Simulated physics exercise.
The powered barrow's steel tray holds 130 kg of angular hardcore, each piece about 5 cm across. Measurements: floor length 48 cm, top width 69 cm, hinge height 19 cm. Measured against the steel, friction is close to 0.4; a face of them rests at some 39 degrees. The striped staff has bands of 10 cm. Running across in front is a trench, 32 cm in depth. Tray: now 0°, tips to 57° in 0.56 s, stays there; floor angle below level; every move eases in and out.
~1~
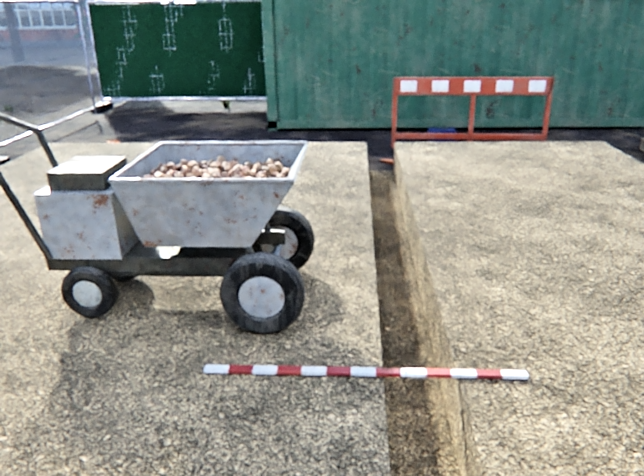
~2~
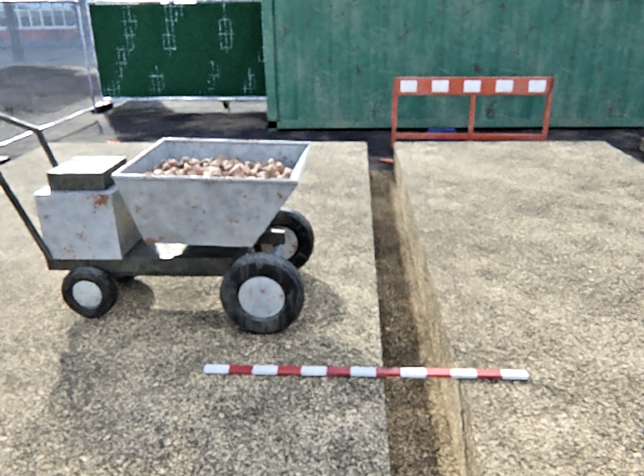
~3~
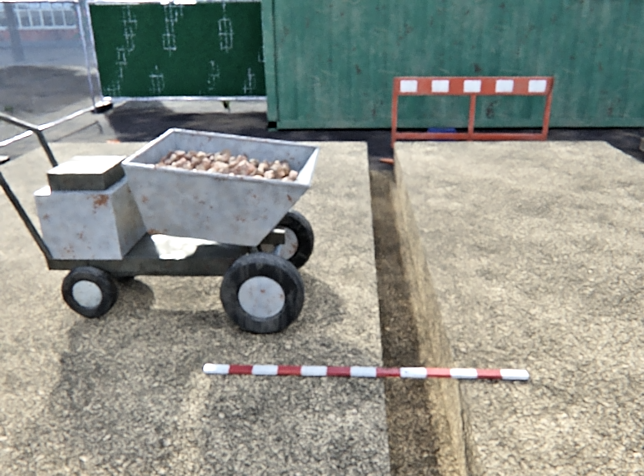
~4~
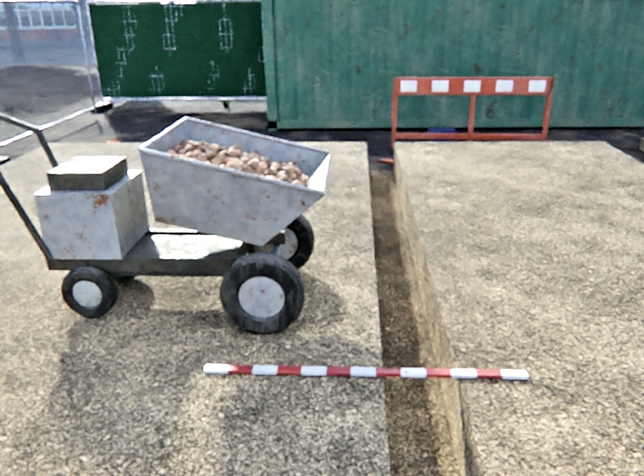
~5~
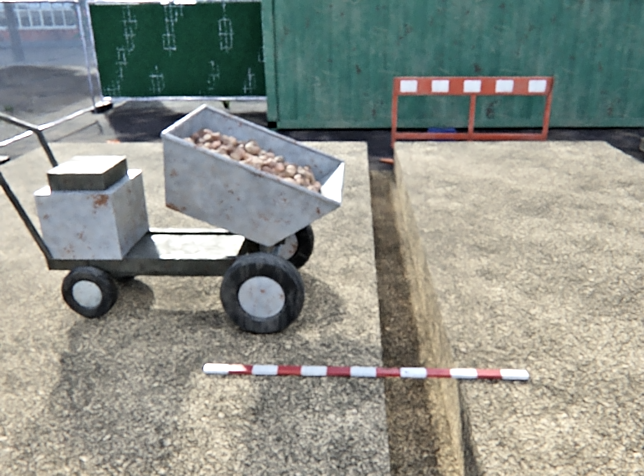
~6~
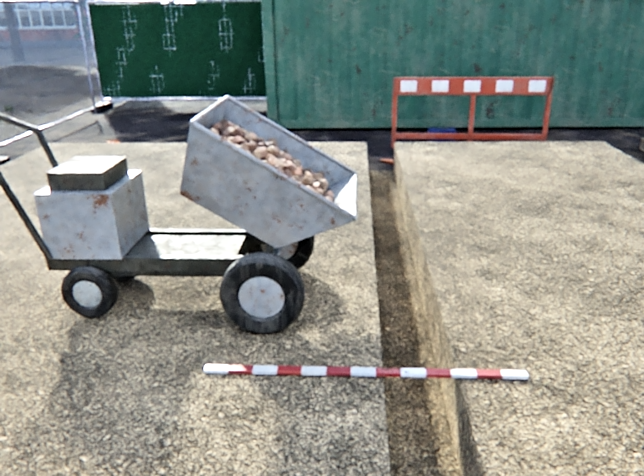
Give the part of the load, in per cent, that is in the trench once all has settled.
Close to 20 in a hundred.
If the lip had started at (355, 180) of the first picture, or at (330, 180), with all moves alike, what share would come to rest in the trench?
About 0 and 10 per cent.
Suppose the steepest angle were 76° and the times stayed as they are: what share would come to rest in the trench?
Some 65% would finish there.
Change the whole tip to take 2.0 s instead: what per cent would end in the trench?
Trench share: Approx. 5%.
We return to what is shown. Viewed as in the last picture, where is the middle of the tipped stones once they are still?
(427, 345).
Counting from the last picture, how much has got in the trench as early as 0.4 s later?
About 5 per cent by then.
Then, 0.1 s after the last picture the floor is at 48°, 100 % in the tray; the foremost stones are at (355, 220).
Then, 0.4 s after the last picture the floor is at 57°, 95 % in the tray, 4 % in the trench; the foremost stones are at (424, 276).
Then, 0.7 s after the last picture the floor is at 57°, 72 % in the tray, 16 % in the trench, 12 % past the trench; the foremost stones are at (518, 300).
Then, 2.7 s after the last picture the floor is at 57°, 67 % in the tray, 20 % in the trench, 13 % past the trench; the foremost stones are at (586, 310).
